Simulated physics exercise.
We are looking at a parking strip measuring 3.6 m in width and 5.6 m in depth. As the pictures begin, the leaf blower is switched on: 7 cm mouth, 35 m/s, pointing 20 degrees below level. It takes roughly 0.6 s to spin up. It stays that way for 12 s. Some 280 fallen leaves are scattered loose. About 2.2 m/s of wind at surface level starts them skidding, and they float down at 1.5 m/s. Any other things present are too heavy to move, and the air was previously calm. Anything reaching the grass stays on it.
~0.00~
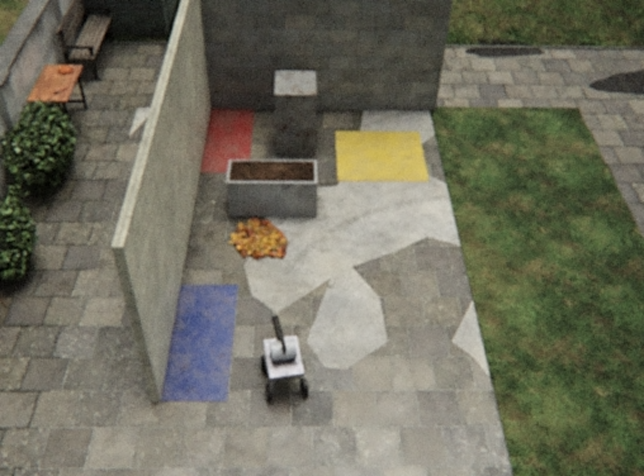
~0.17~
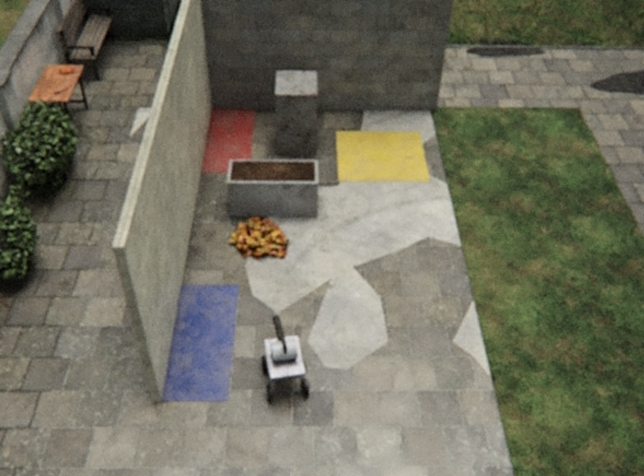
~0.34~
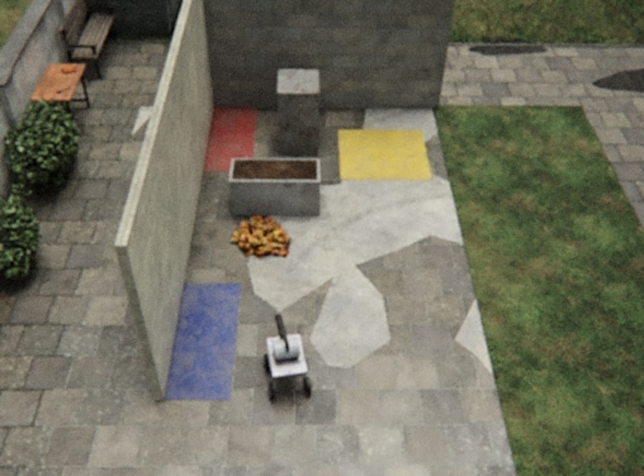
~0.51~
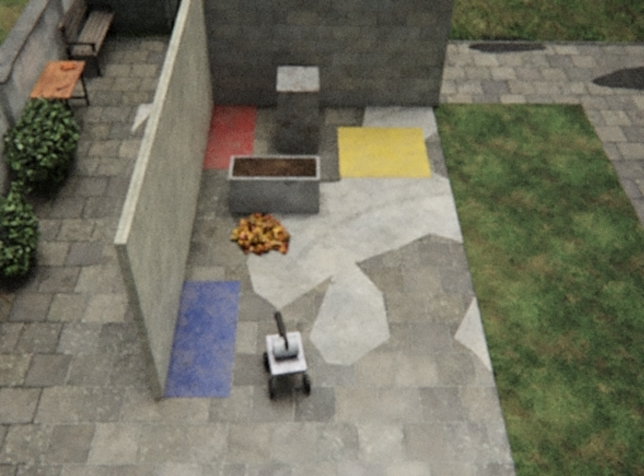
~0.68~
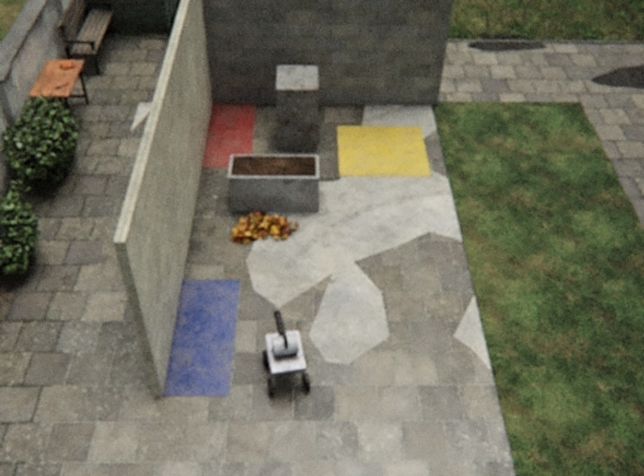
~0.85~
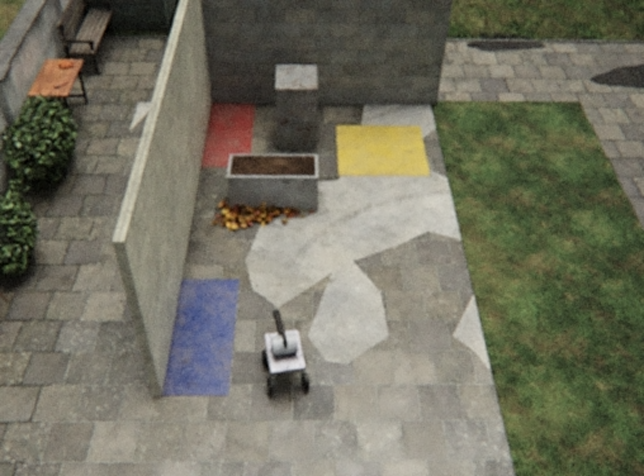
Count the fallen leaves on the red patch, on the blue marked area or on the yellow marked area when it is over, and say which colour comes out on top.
The red one comes out on top.
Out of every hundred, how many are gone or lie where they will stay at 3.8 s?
The share is roughly 10 %.
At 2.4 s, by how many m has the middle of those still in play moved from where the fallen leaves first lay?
Roughly 1.2 m.
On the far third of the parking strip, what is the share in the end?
Roughly 60 %.
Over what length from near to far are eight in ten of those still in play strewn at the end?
The middle bunch covers about 2.4 m from near to far.
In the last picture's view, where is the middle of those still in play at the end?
The middle is around pixel (216, 148).
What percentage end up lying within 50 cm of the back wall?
About 20 %.
After 2.4 s, 24 % are on the red patch, 0 % on the blue marked area and 0 % on the yellow marked area; the middle of those still in play is near (214, 192); 5 % have settled or left.
After 3.8 s, 40 % are on the red patch, 0 % on the blue marked area and 0 % on the yellow marked area; the middle of those still in play is near (209, 175); 9 % have settled or left.
After 6.6 s, 55 % are on the red patch, 0 % on the blue marked area and 0 % on the yellow marked area; the middle of those still in play is near (210, 158); 25 % have settled or left.
After 12.0 s, at the end, 62 % are on the red patch, 0 % on the blue marked area and 0 % on the yellow marked area; the middle of those still in play is near (216, 148).
